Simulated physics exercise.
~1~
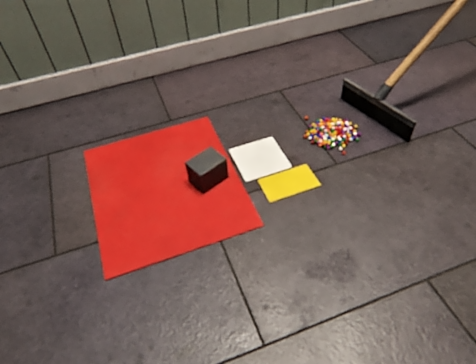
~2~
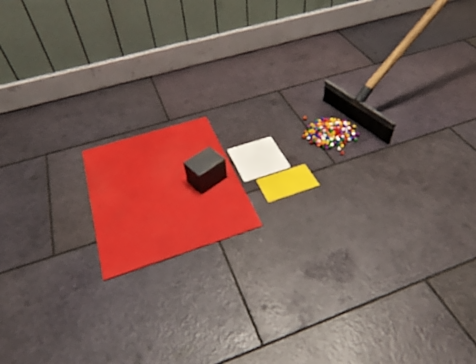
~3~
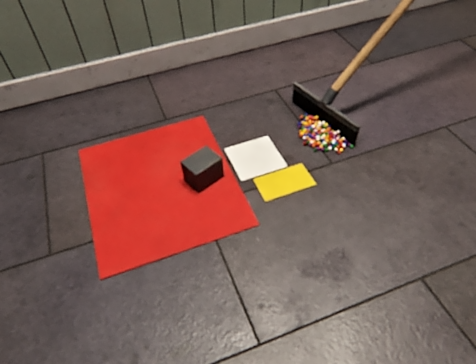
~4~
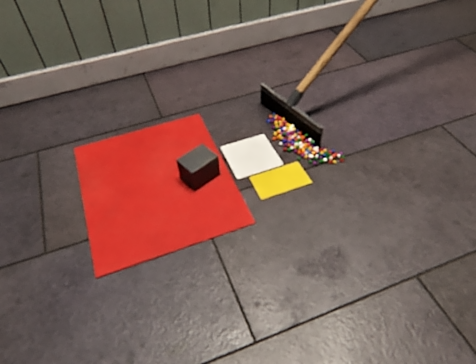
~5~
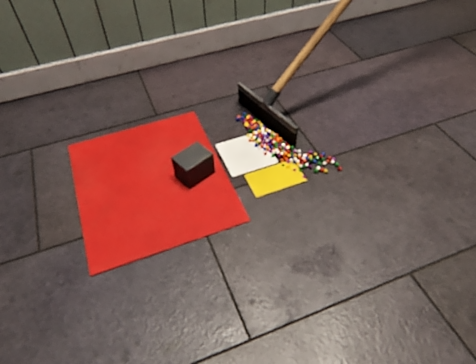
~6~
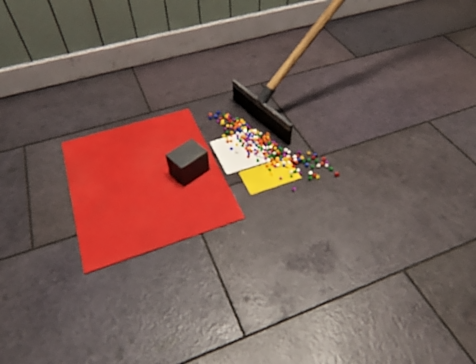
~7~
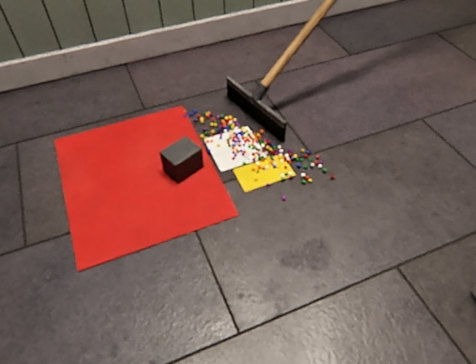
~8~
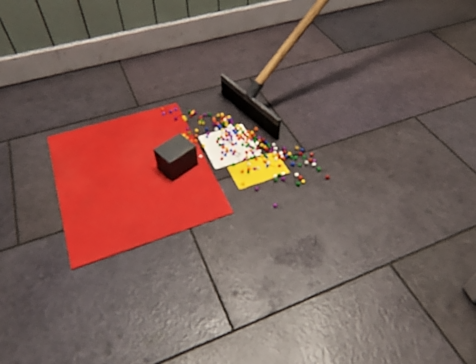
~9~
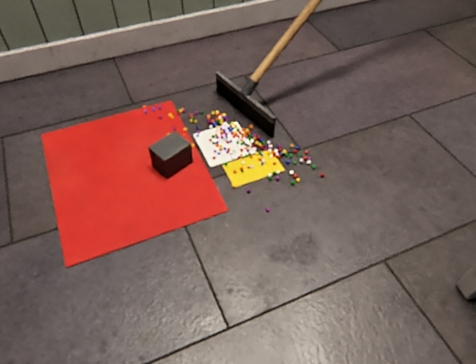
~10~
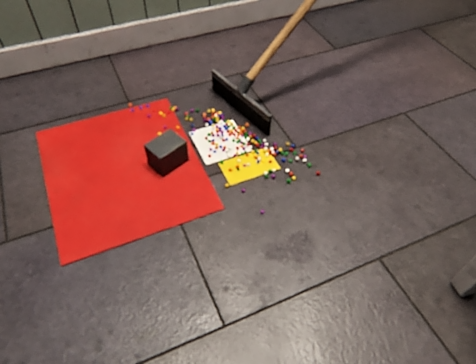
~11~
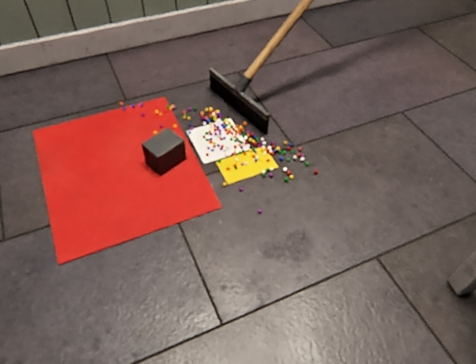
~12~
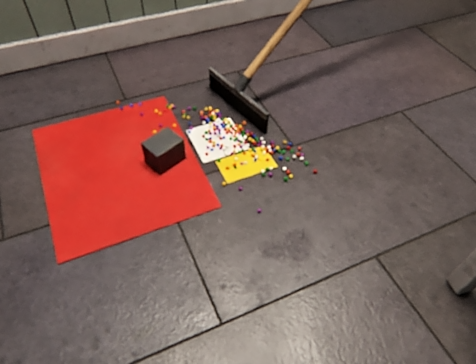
The clip shows a black squeegee with a wooden handle pushing a pile of colourful beads leftward across dark tiles beside a fixed dark block, then stopping, with the beads scattered over the white and yellow mats, the bare floor and the red mat's edge.
